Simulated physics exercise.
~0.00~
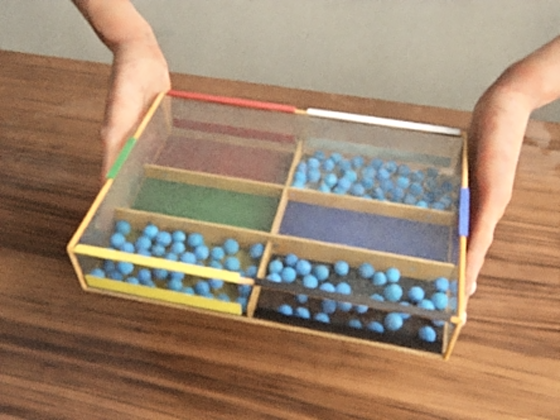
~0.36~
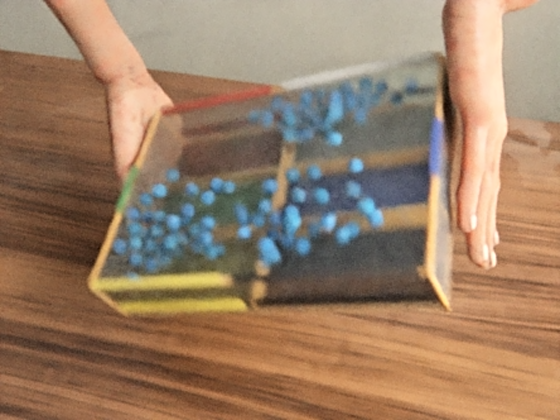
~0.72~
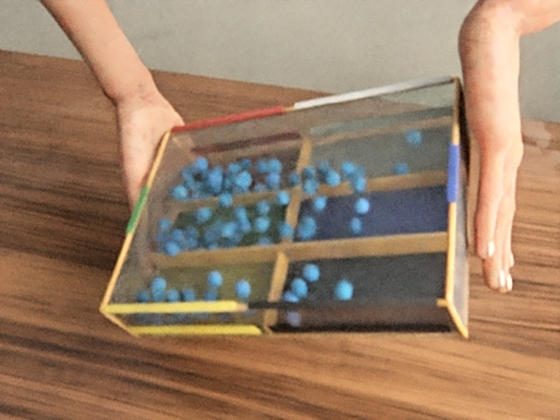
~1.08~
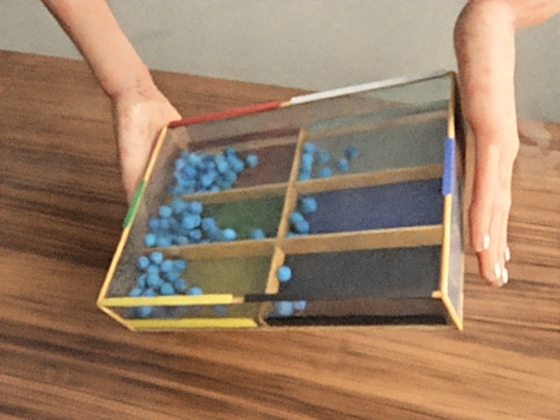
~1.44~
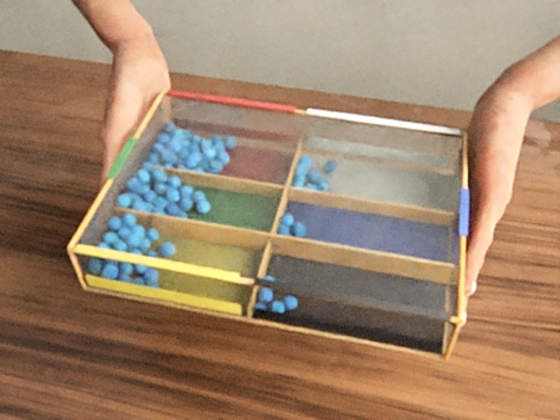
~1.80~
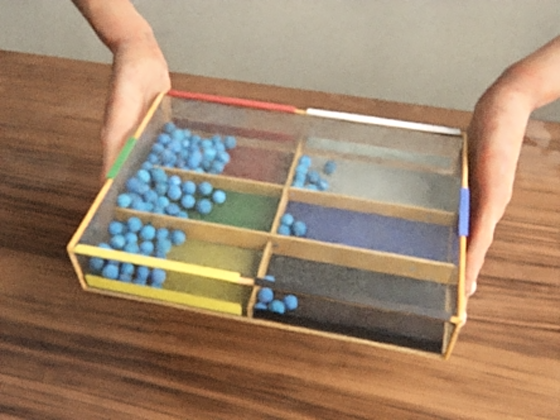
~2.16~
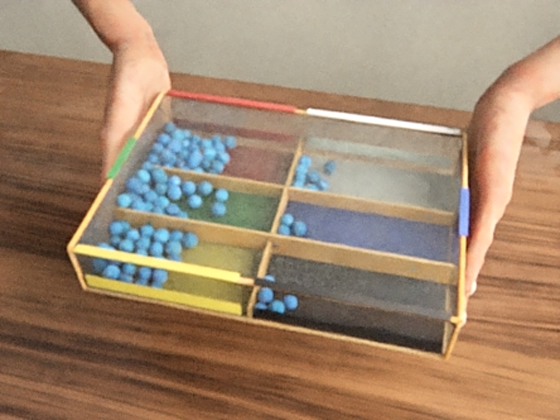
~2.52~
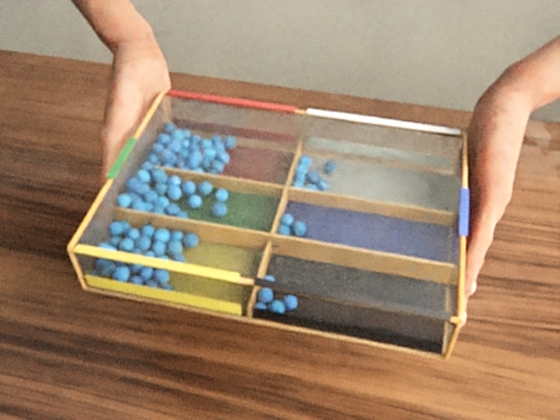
Dozens of blue balls lie in a shallow, clear-lidded box divided into six compartments, held by two hands over a brown wooden table and seen from above at an angle. Red and white mark the back compartments, green and blue the middle ones, yellow and black the front. At first the balls fill the white, yellow and black compartments. The hands tilt and shake the box, and the balls scatter across the dividers, then gather toward the left. The box comes back level and stays still, with most balls in red, green and yellow and only a few in white, blue and black.
